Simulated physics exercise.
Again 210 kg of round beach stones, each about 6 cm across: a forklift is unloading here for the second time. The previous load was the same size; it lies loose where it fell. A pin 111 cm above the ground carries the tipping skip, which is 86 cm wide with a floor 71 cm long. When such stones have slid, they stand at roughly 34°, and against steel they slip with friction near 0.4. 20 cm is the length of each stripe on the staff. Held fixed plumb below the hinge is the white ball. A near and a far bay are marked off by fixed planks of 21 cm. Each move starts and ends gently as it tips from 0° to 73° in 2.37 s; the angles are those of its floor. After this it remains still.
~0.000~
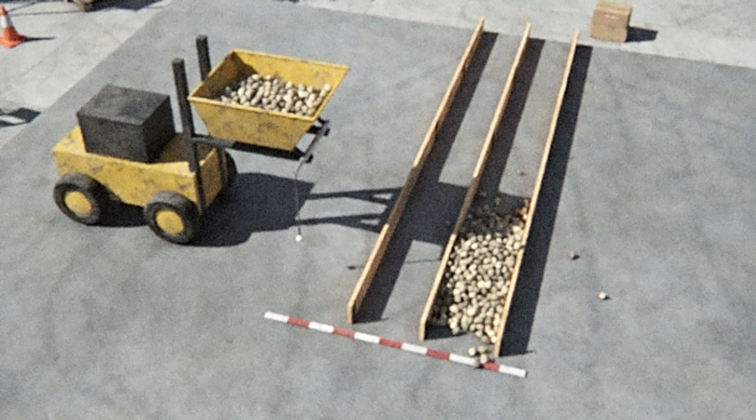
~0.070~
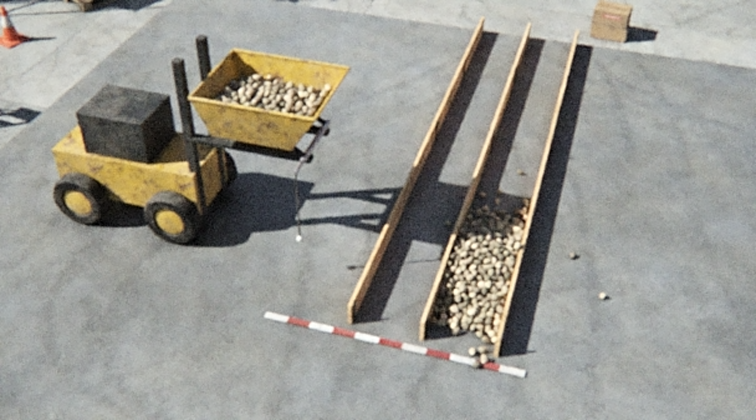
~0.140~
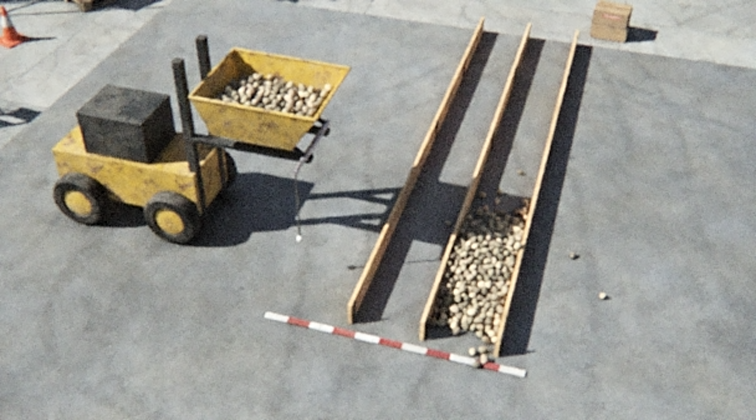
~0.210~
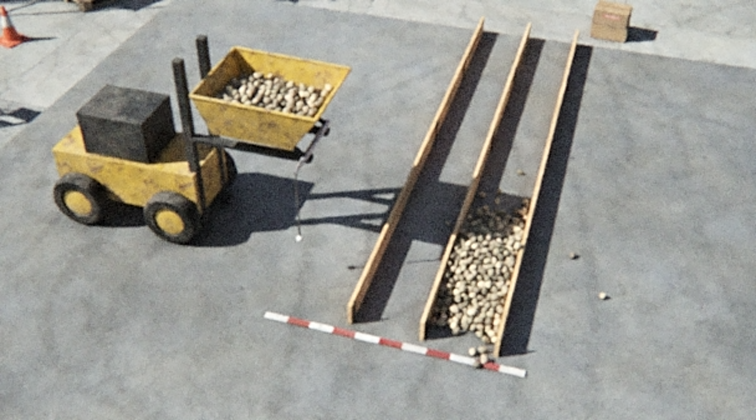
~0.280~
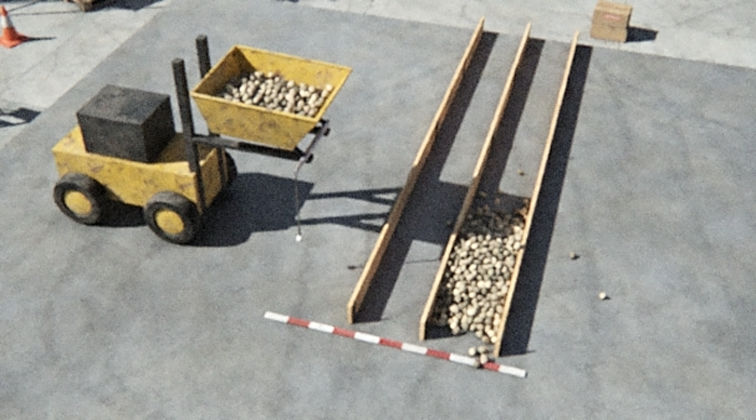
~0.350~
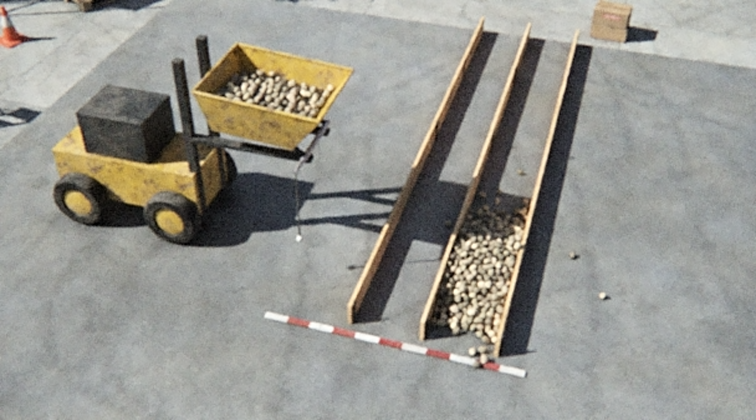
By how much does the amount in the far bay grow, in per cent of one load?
About 3 per cent.
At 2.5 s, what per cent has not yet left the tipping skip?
About 40 percent.
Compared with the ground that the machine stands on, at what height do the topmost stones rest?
Roughly 28 cm above that ground.
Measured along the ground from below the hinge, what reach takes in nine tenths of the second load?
Roughly 120 centimetres.
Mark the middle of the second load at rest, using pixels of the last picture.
Roughly at (420, 253) in the last picture.
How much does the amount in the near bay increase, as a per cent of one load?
Roughly 95 per cent of a load.
After 1.8 s the floor is at 62°; in per cent of one load, 100 in the tipping skip, 100 in the far bay; the foremost stones are at (535, 260).
After 2.5 s the floor is at 73°; in per cent of one load, 40 in the tipping skip, 1 short of the bays, 58 in the near bay, 100 in the far bay; the foremost stones are at (535, 260).
After 2.8 s the floor is at 73°; in per cent of one load, 19 in the tipping skip, 1 short of the bays, 78 in the near bay, 102 in the far bay; the foremost stones are at (535, 260).
After 5.1 s the floor is at 73°; in per cent of one load, 0 in the tipping skip, 97 in the near bay, 102 in the far bay; the foremost stones are at (530, 275). Net gain in the far bay, 3.
